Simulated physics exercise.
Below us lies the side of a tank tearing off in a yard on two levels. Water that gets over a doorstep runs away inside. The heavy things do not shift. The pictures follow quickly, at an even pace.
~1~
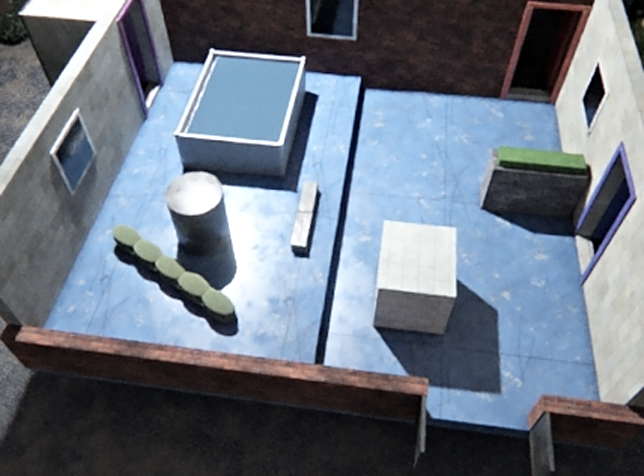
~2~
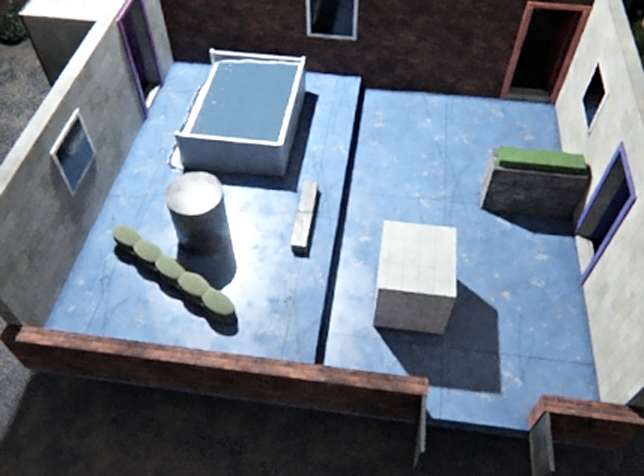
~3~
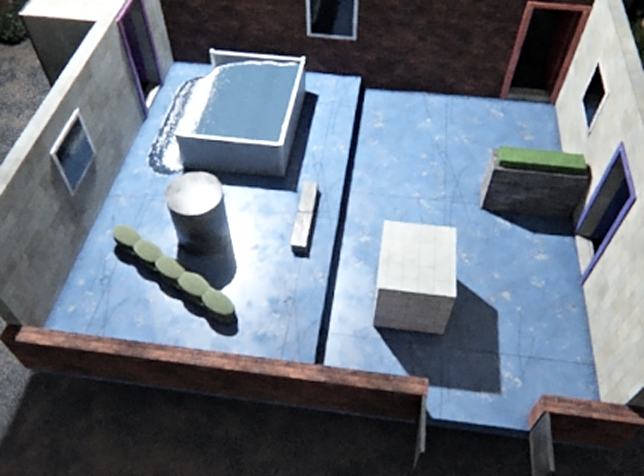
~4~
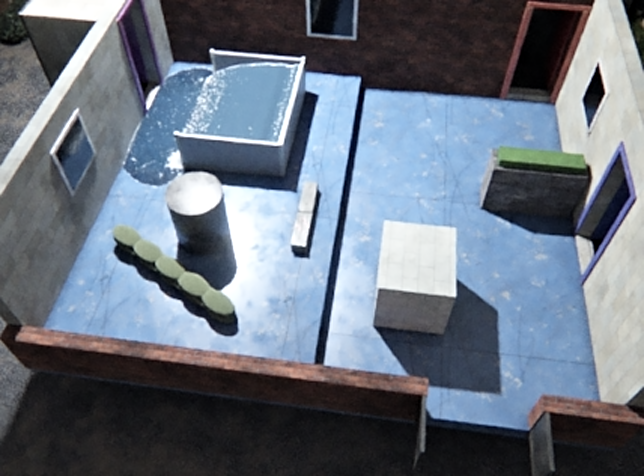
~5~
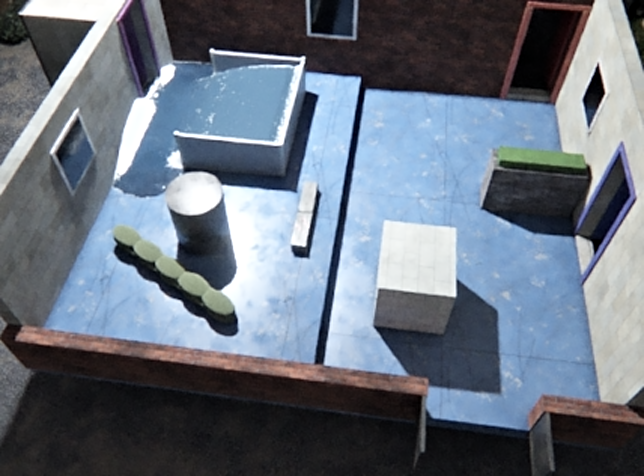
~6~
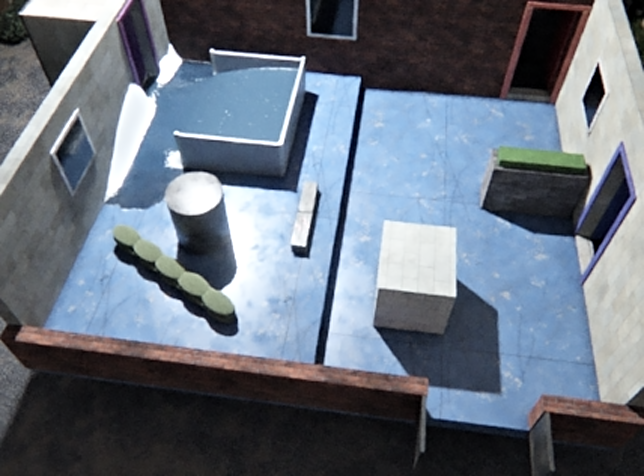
The footage shows a rectangular tank of water in a walled blue yard losing its left side, and water pouring out across the floor, spreading leftward to the pale wall and rising against it in a white splash.
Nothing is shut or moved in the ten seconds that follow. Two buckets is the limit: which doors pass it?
In the end: The blue door stays under that; the red door stays under that; the purple door takes more than that.
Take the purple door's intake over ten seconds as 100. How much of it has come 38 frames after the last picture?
Near 100 in a hundred.
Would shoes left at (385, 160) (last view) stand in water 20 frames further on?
There: Dry.
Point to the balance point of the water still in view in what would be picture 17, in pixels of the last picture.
Close to (189, 140).
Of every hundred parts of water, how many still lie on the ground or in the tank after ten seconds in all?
Roughly 76 per cent.
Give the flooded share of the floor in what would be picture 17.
About 20 per cent.
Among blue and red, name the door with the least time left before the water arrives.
It is the red-painted one.
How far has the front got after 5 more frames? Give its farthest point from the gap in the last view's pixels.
Around (67, 282).
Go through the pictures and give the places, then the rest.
In the first picture, the tank at (244, 98) is whole and still.
In the second picture, the front is at a hidden place, out from the gap at (202, 112).
In the third picture, water pours out at (202, 114) and has run to (163, 172).
In the fourth picture, water pours out at (202, 115) and has run to (146, 180).
In the fifth picture, the front is at (114, 184), out from the gap at (202, 115).
In the sixth picture, water pours out at (202, 116) and has run to (106, 202).
A moment on, water covers 10 % of the floor; the blue door not reached, the red door not reached, the purple door far over two buckets in.
Next, water covers 20 % of the floor; the blue door not reached, the red door not reached, the purple door far over two buckets in.
Then, water covers 40 % of the floor; the blue door not reached, the red door not reached, the purple door far over two buckets in.
Later, water covers 65 % of the floor; the blue door wet at the sill, nothing in, the red door wet at the sill, nothing in, the purple door far over two buckets in.
In the end, water covers 85 % of the floor; the blue door wet at the sill, nothing in, the red door wet at the sill, nothing in, the purple door far over two buckets in.
